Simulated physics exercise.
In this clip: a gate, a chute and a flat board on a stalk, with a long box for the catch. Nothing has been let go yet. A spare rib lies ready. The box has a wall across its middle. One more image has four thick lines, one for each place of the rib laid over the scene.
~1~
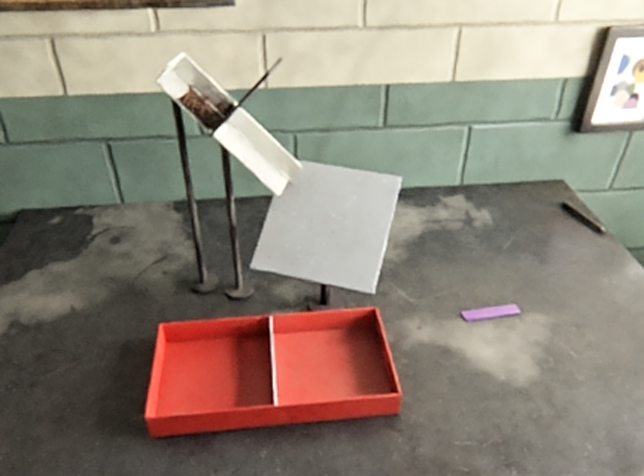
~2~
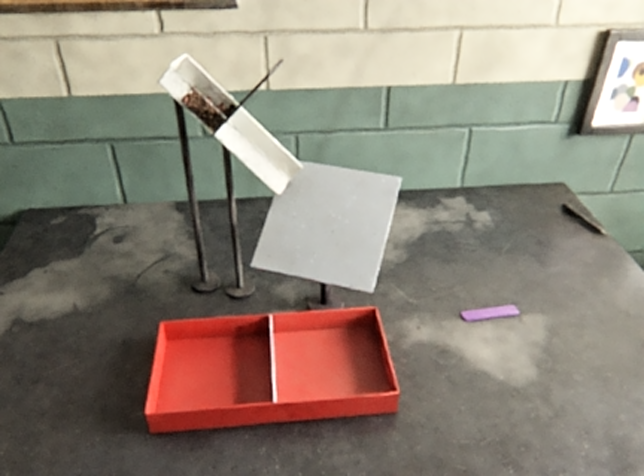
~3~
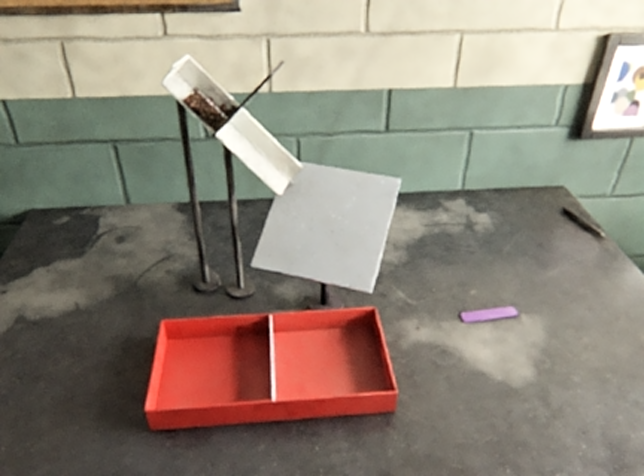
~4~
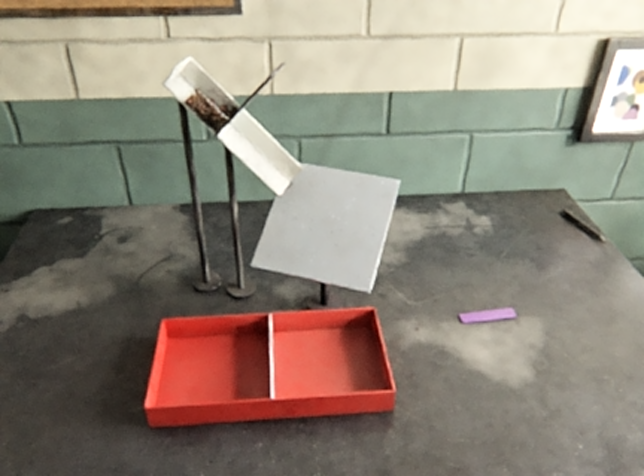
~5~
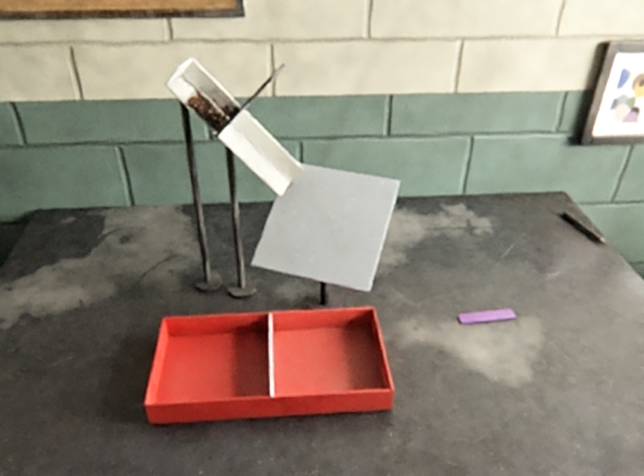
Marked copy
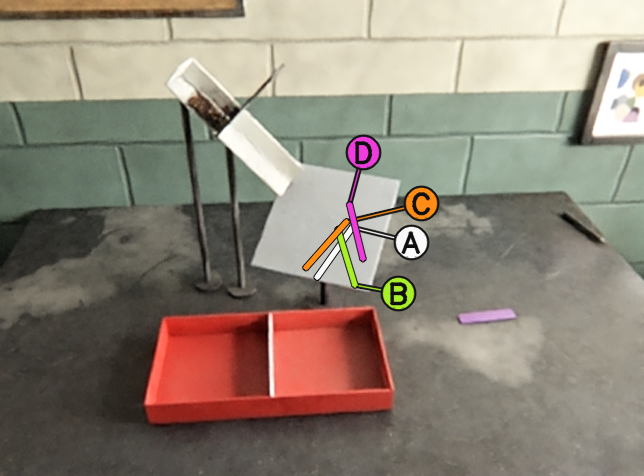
Nothing moves apart from a very slight shift of the view: dark berries sit behind a gate in a sloping white chute above a tilted grey board, with a divided red box in front and a purple strip lying to the right.
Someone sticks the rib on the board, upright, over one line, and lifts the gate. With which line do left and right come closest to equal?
It is C.
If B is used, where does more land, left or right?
More lands on the right.
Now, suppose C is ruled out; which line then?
A.
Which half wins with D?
Right.
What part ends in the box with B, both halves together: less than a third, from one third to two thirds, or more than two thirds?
It is more than two thirds.
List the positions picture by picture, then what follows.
The first frame shows load behind the gate (209, 108), allspice berries; lip of the chute (283, 188), sloping fairly steeply.
The second frame shows middle of the board (327, 221), tilted fairly steeply; middle of its low edge (310, 279); of its high edge (343, 168).
The third frame shows front corners of the box (146, 411) and (397, 392); front end of its middle wall (274, 401).
The fourth frame shows middle of the load (213, 110); lip (285, 189).
The fifth frame shows middle of the load (215, 110); lip (285, 189).
On the marked copy, line A from (352, 227) to (317, 277); line B from (337, 229) to (354, 285); line C from (346, 221) to (305, 267); line D from (349, 204) to (362, 258).
With A, of what is caught, about a tenth in the left half, the larger part in the right.
With B, of what is caught, just a few in the left half, almost all in the right.
With C, of what is caught, roughly two thirds in the left half, roughly a third in the right.
With D, of what is caught, just a few in the left half, almost all in the right.
